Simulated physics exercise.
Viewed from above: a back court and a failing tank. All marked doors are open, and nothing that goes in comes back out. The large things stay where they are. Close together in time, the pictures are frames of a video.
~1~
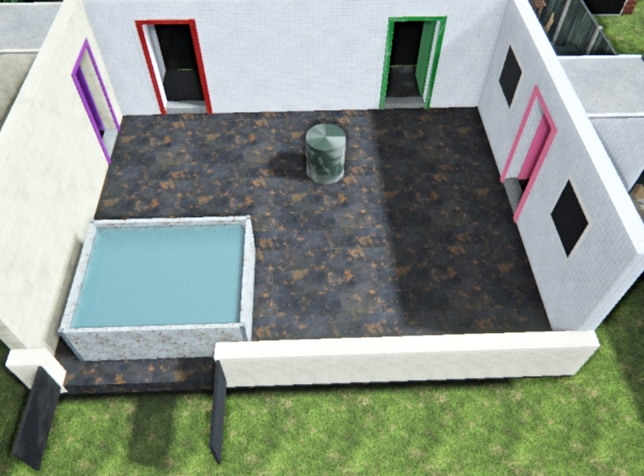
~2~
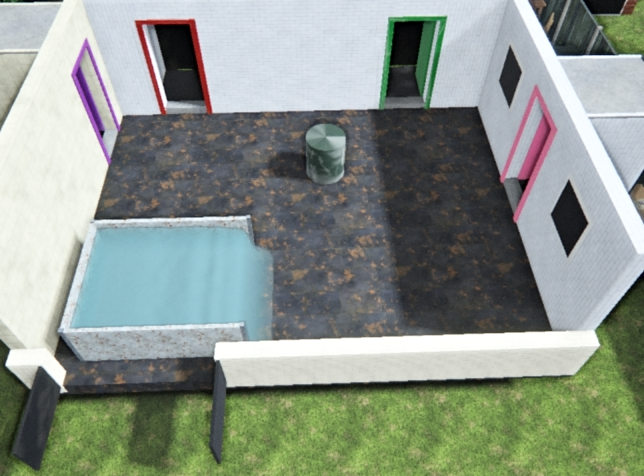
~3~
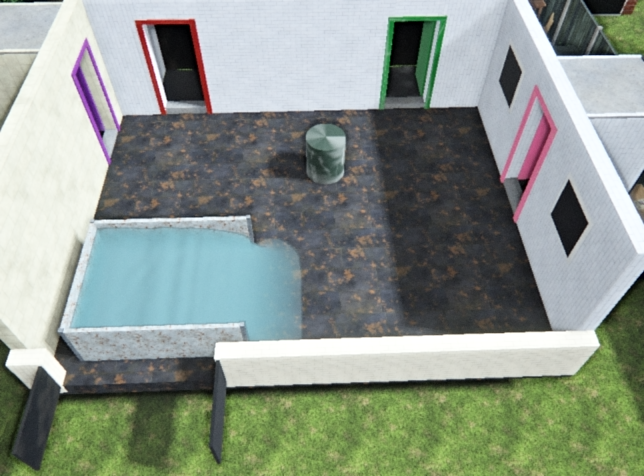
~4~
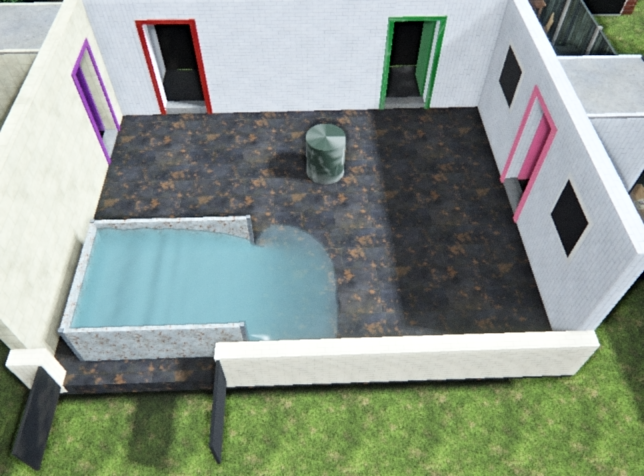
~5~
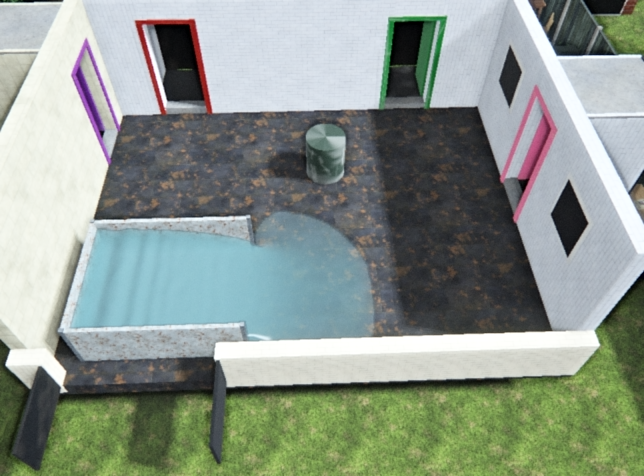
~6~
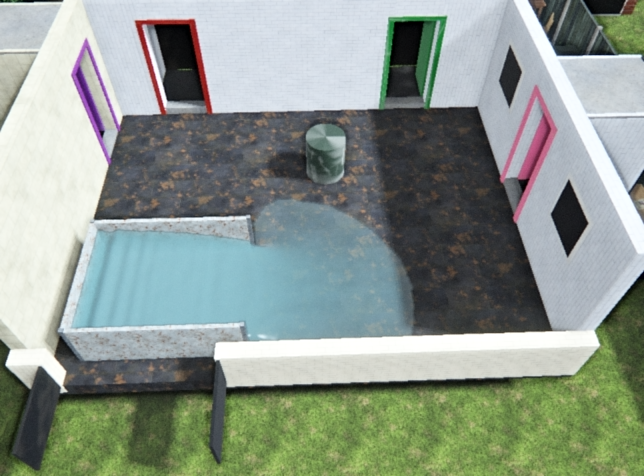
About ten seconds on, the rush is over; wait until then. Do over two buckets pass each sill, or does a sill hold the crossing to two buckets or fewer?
The pink door passes over two; the red door holds it to two or fewer; the purple door passes over two; the green door passes over two.
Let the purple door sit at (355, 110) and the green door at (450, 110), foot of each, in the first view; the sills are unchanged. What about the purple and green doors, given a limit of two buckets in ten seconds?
Looking at it, the purple door tops the limit, and the green door tops the limit.
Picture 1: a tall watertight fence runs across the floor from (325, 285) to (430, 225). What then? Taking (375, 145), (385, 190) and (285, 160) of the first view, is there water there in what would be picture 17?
In order: Soaked, soaked, untouched.
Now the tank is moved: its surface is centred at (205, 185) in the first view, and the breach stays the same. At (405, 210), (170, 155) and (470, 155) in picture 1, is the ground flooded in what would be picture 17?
Soaked, parched, soaked.
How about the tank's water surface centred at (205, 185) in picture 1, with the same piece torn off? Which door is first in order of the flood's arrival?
The pink-painted one.
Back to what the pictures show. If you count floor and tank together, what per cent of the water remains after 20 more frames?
Some 98 per cent has not gone.
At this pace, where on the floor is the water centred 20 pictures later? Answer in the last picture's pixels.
Near pixel (386, 257).
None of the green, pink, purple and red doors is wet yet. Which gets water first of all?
My answer is the pink door.
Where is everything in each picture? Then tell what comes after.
Still water in the water tank at (163, 273), in the first frame.
The front is at a hidden place, out from the gap at (248, 290), in the second frame.
The front is at a hidden place, out from the gap at (248, 291), in the third frame.
Water pours out at (248, 292) and has run to a hidden place, in the fourth frame.
The front is at a hidden place, out from the gap at (248, 292), in the fifth frame.
The front is at (409, 308), out from the gap at (248, 292), in the sixth frame.
A moment on, water covers 40 % of the floor; the pink door not reached, the red door not reached, the purple door not reached, the green door not reached.
Next, water covers 50 % of the floor; the pink door under two buckets in, the red door not reached, the purple door not reached, the green door not reached.
Then, water covers 55 % of the floor; the pink door over two buckets in, the red door not reached, the purple door not reached, the green door wet at the sill, nothing in.
Later, water covers 75 % of the floor; the pink door over two buckets in, the red door wet at the sill, nothing in, the purple door not reached, the green door far over two buckets in.
In the end, water covers 95 % of the floor; the pink door over two buckets in, the red door wet at the sill, nothing in, the purple door far over two buckets in, the green door far over two buckets in.
